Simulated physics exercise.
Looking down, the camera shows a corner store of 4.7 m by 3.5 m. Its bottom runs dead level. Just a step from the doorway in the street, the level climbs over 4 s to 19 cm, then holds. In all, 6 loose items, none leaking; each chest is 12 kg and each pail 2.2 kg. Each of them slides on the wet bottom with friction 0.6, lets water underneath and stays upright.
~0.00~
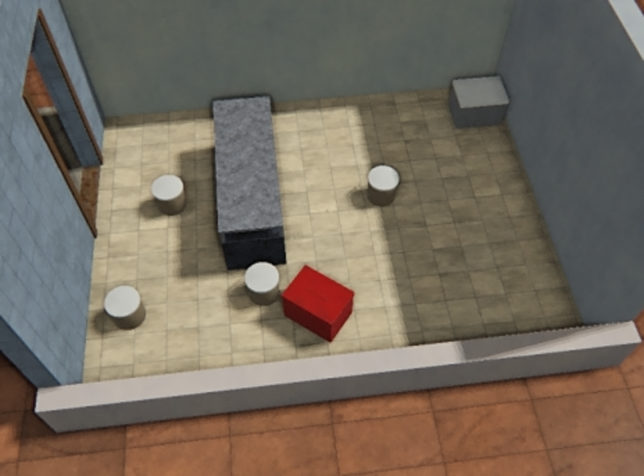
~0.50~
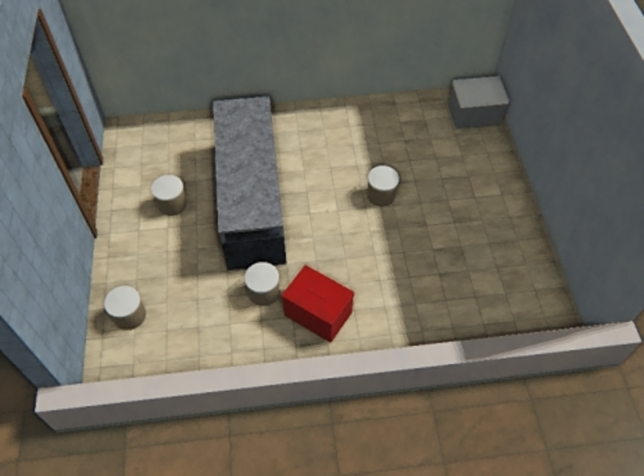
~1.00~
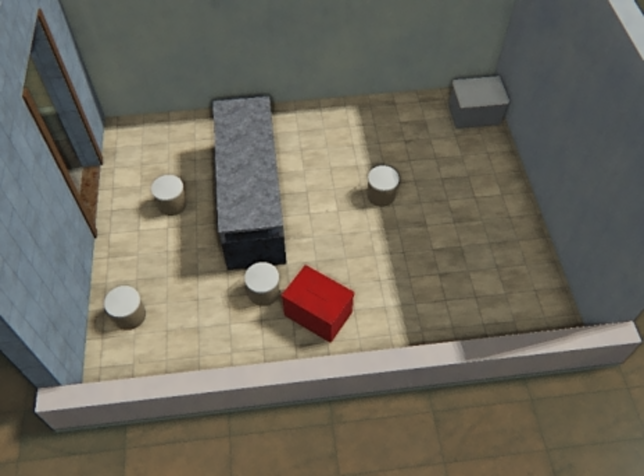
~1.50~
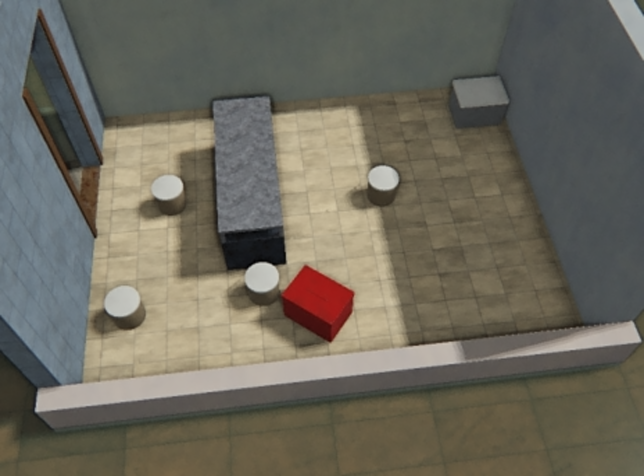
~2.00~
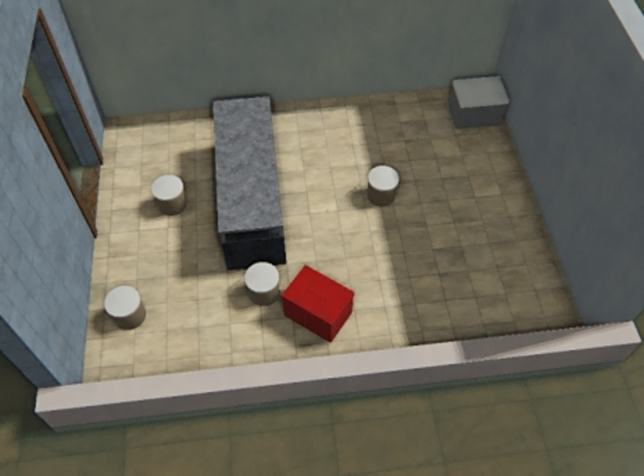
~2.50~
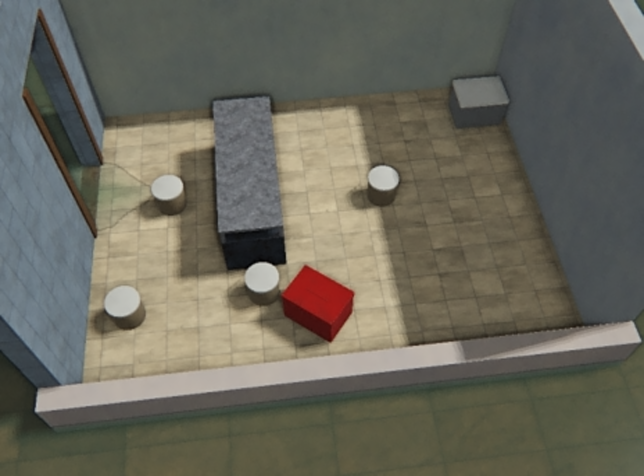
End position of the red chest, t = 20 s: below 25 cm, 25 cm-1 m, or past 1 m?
A short shift.
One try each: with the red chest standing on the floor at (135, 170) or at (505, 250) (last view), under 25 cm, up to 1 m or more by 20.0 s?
First try it drifts well away, second try it drifts well away.
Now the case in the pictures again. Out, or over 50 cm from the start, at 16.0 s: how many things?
6 of them.
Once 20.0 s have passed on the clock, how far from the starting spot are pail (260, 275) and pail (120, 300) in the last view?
In that order: 40 cm, 60 cm.
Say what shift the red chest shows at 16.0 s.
Around 80 centimetres.
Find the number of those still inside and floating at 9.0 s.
My tally comes to 2.
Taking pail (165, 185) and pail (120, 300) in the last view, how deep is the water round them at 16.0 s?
About 11 and 11 cm.
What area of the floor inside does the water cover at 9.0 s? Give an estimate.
About 14 m2.
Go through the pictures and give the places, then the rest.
In the first picture, the red chest at (318, 294) rests on the ground; water covers 0.0 m2; 0 of 6 have shifted.
In the second picture, the red chest at (318, 294) rests on the ground; 0.0 m2 under water; 0 of 6 have shifted.
In the third picture, the red chest at (318, 294), on the bottom; water covers 0.0 m2; 0 of 6 have shifted.
In the fourth picture, the red chest at (318, 294) rests on the ground; 0.0 m2 under water; 0 of 6 have shifted.
In the fifth picture, the red chest at (318, 294), on the bottom; water covers 0.0 m2; 0 of 6 have shifted.
In the sixth picture, the red chest at (318, 294), on the bottom; 0.3 m2 under water; 0 of 6 have shifted.
After 4.0 s the red chest is near (318, 294), 0.0 m from its start, aground; 1 afloat.
After 9.0 s the red chest is near (318, 294), 0.0 m from its start, aground; 2 afloat.
After 16.0 s the red chest is near (361, 231), 0.8 m from its start, afloat; 6 afloat.
After 20.0 s the red chest is near (390, 284), 0.7 m from its start, afloat; 6 afloat.
